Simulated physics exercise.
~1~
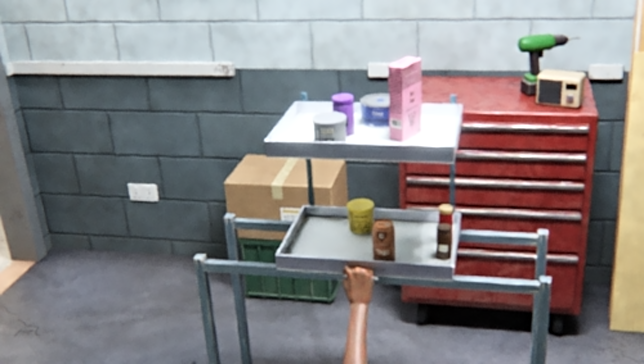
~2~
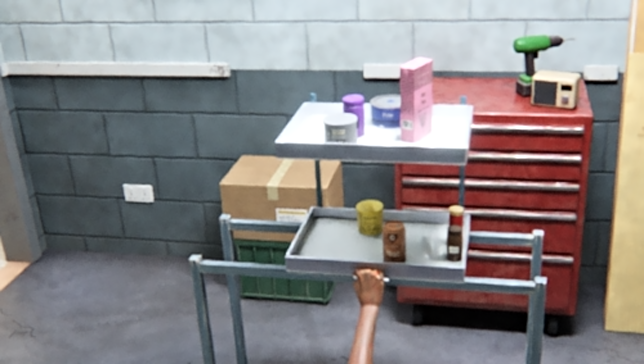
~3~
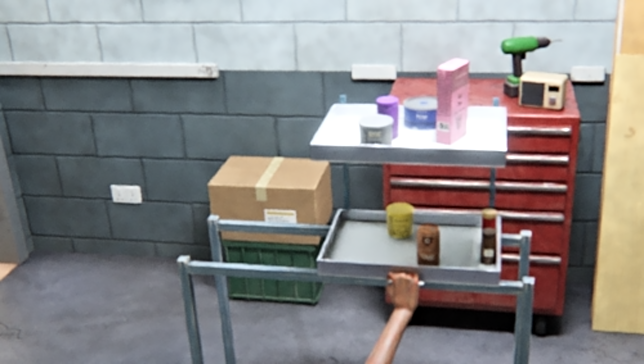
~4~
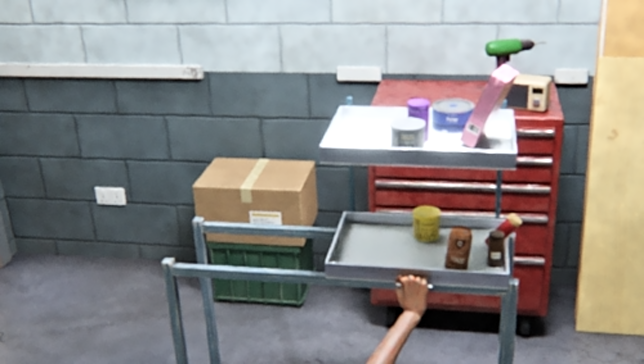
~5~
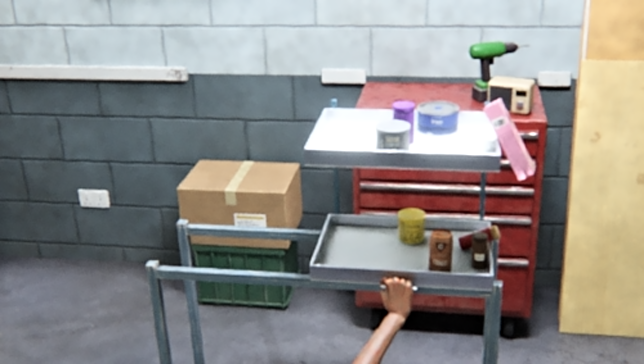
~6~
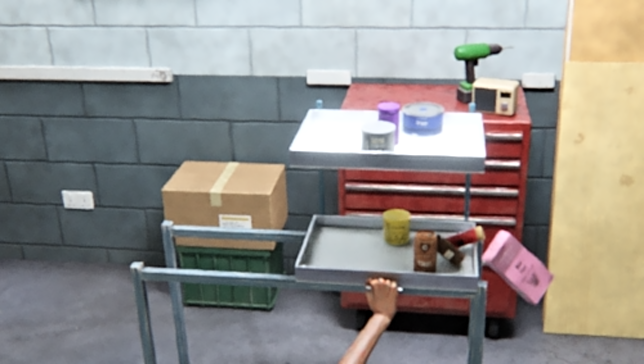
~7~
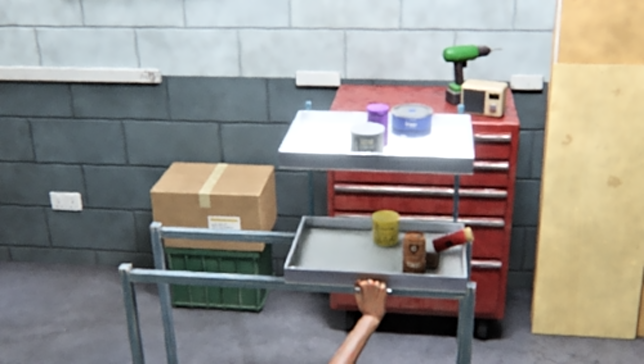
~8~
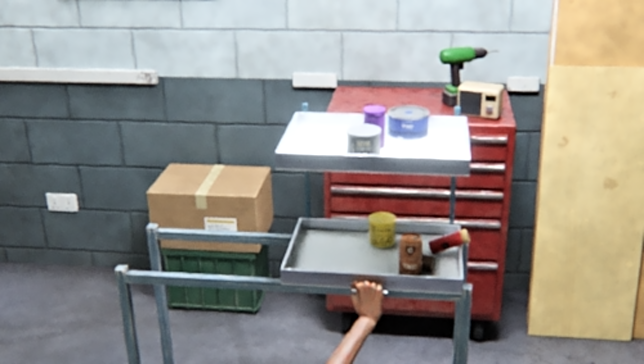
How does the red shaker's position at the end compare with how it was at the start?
At the start the red shaker stands upright on the lower level of the tray, but by the end it is lying on its side there.
